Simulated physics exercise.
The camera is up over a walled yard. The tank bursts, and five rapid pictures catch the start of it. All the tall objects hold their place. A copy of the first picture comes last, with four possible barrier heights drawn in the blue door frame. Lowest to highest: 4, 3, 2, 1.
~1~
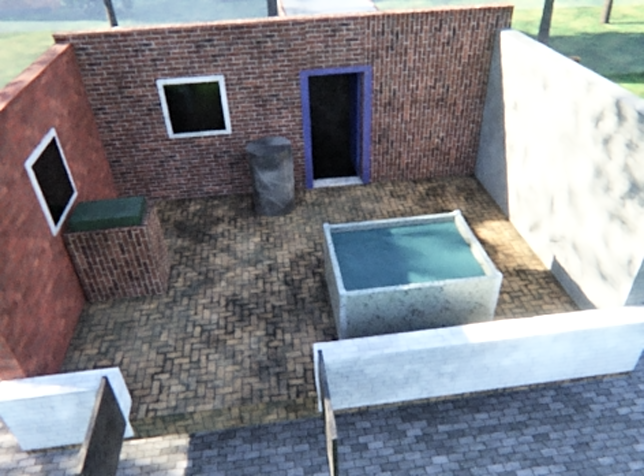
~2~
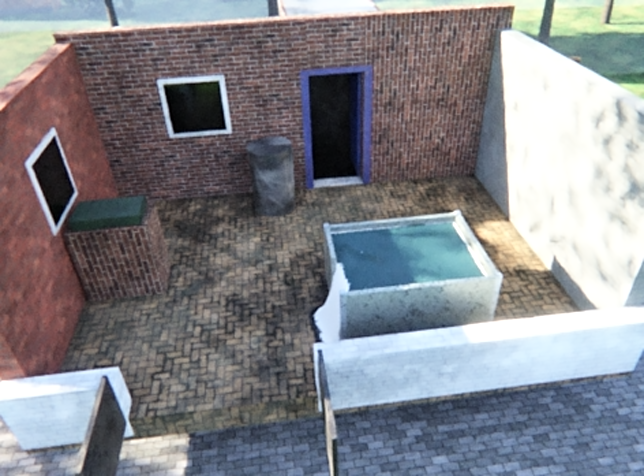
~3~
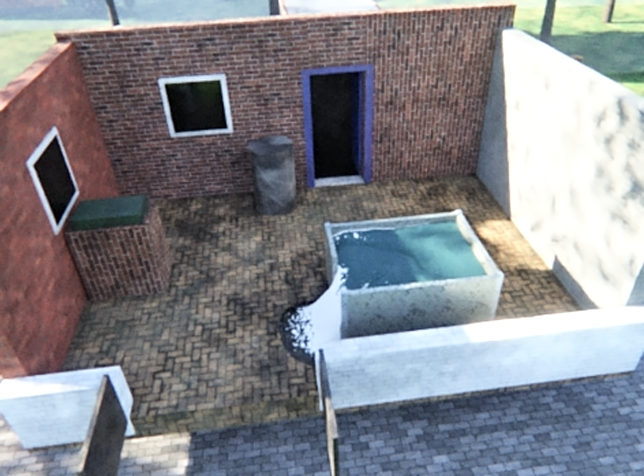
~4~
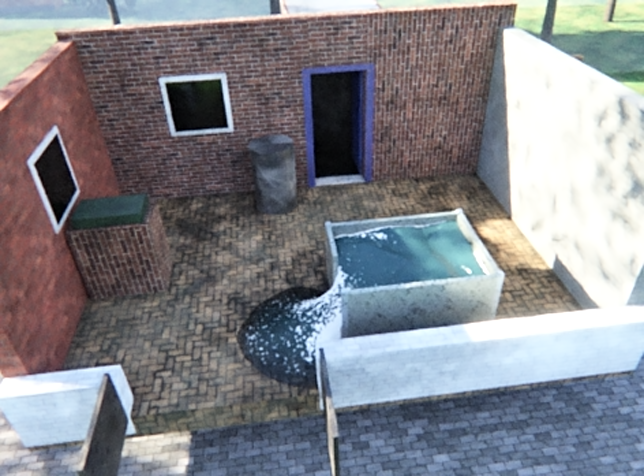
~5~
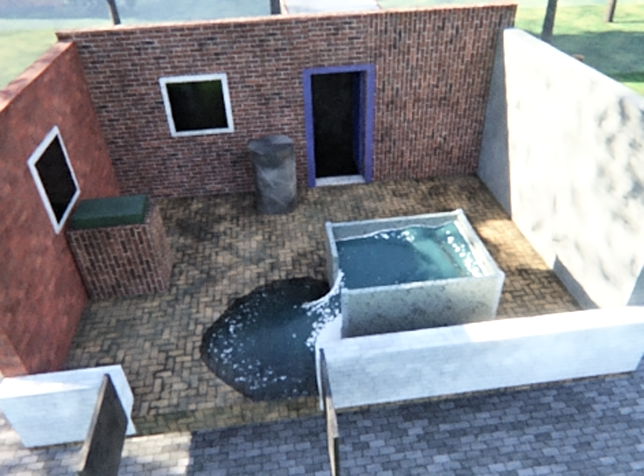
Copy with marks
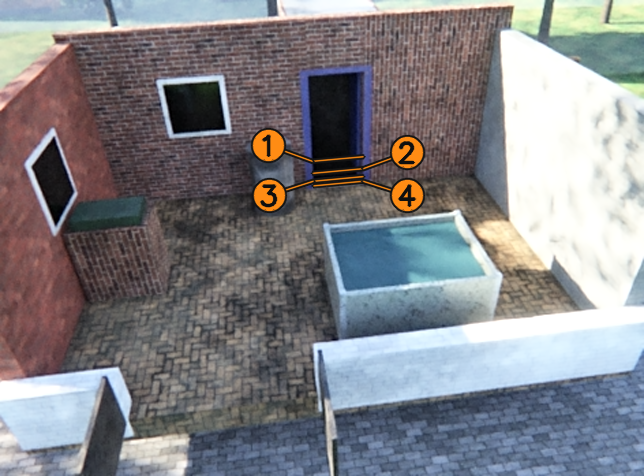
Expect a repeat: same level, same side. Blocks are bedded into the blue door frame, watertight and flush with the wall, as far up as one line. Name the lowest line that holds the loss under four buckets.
4.
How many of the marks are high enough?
All of them.
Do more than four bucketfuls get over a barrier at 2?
No, not at all.
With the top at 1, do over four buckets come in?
No, that is safe.
On the marked copy, 1 at (338, 158); 2 at (338, 170); 3 at (338, 178); 4 at (338, 183); from the bottom up 4, 3, 2, 1.
Choosing 1, nothing gets over.
Choosing 2, nothing gets over.
Choosing 3, nothing gets over.
Choosing 4, nothing gets over.
